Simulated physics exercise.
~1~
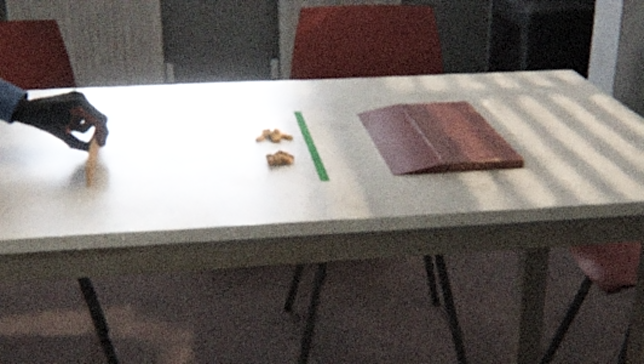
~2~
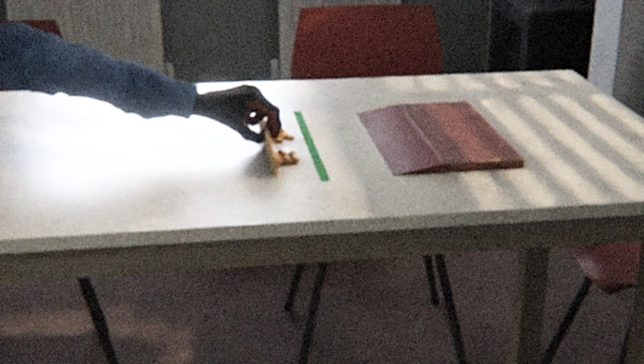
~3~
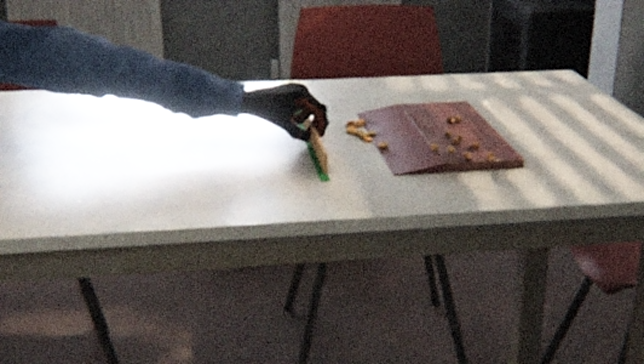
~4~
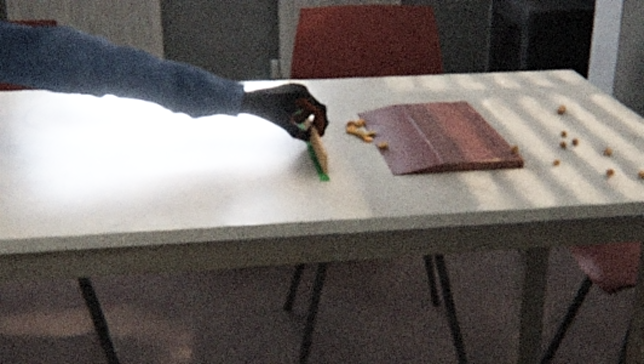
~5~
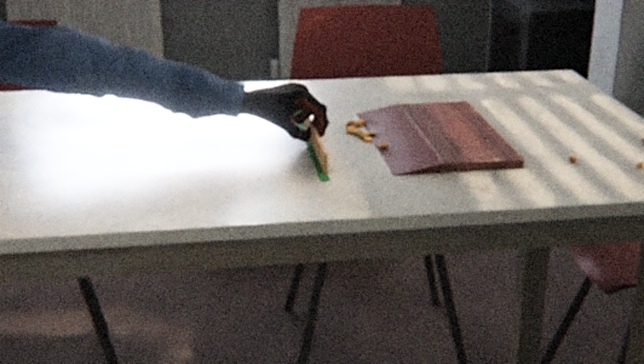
A hand slides a card to green tape, sending some bits over a reddish ramp.
